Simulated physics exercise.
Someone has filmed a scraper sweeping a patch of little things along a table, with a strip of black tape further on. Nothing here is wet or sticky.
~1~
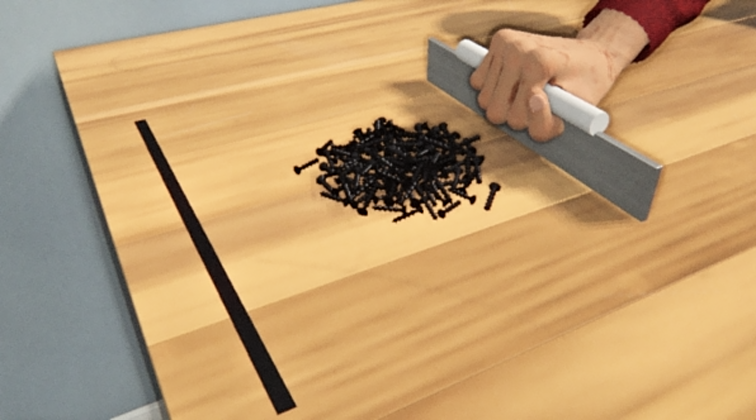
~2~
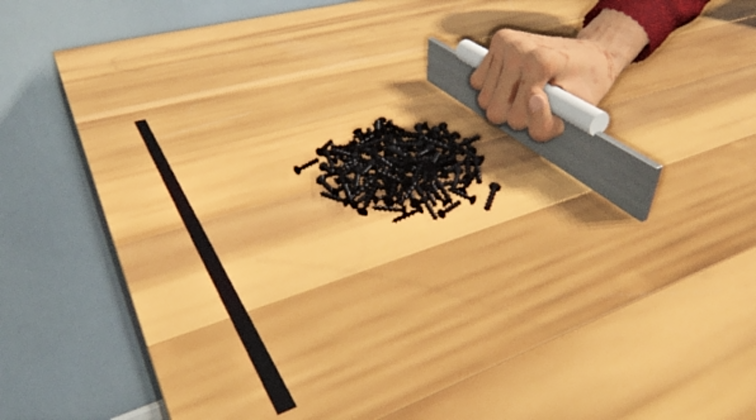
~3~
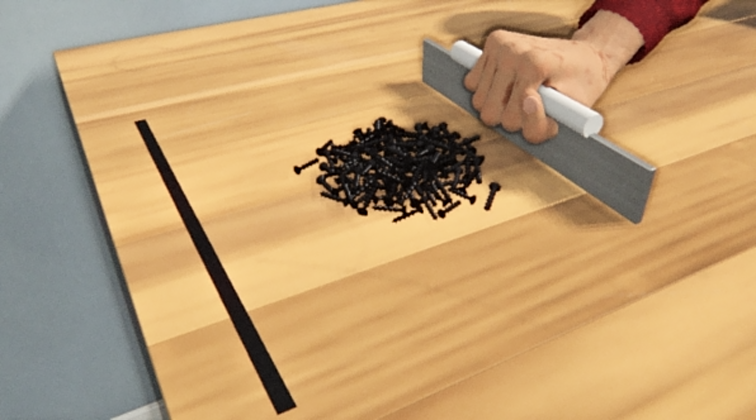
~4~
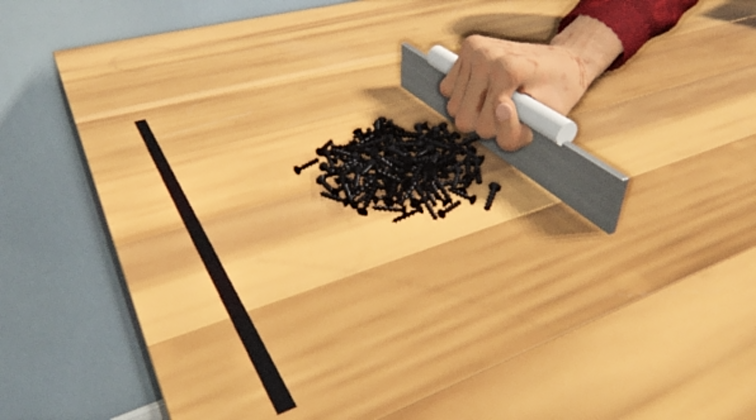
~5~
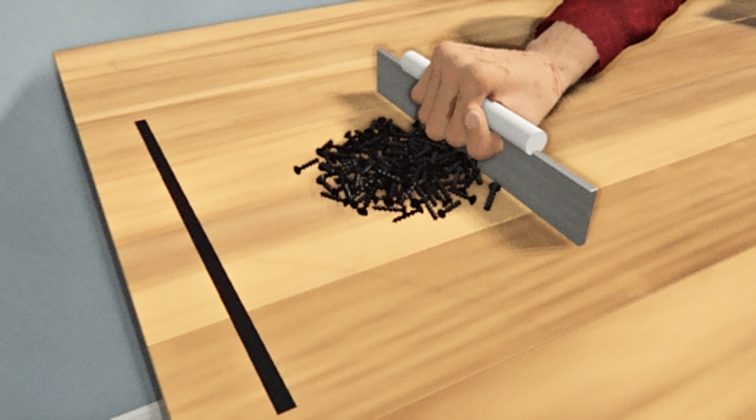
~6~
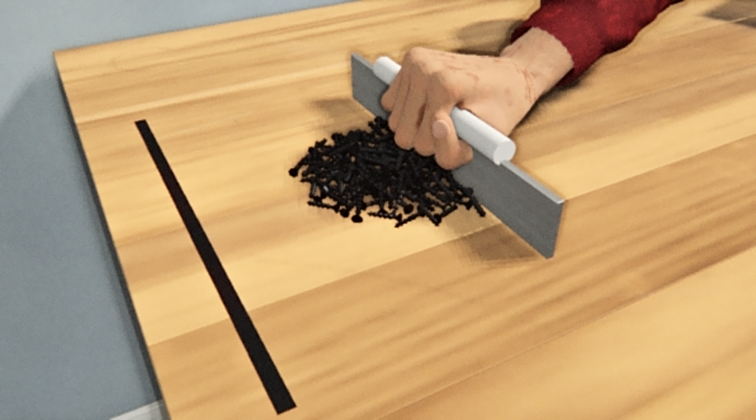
A hand in a red sleeve held a metal scraper still beside a heap of black screws on a wooden table, then slid it left into the heap, pushing the screws slightly toward the black tape.
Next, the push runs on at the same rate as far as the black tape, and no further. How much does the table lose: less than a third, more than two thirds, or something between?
The part that falls is between a third and two thirds.
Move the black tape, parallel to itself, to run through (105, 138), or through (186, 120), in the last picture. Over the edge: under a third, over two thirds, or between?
The first try: Over two thirds. The second: Under a third.
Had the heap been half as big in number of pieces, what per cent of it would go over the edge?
Close to 30 per cent.
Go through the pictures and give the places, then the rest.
The first frame shows scraper at (630, 179), at rest; black tape at (144, 129), about a palm's width from the edge; edge at (117, 253); the heap at (405, 167), black screws.
The second frame shows scraper at (630, 179), at rest.
The third frame shows scraper at (624, 182); the heap at (405, 167).
The fourth frame shows scraper at (598, 191).
The fifth frame shows scraper at (567, 202); the heap at (404, 168), a small part pushed along.
The sixth frame shows scraper at (535, 213); black tape at (144, 129); edge at (117, 253); the heap at (382, 173), nearly all pushed along.
Soon after the last picture, scraper still moving, near (311, 143); heap all on the table, its front near (184, 220).
A little later, scraper stopped at the black tape; heap about a third over the edge.
Later still, scraper stopped at the black tape; heap about half over the edge.
At rest, scraper stopped at the black tape; heap about half over the edge.
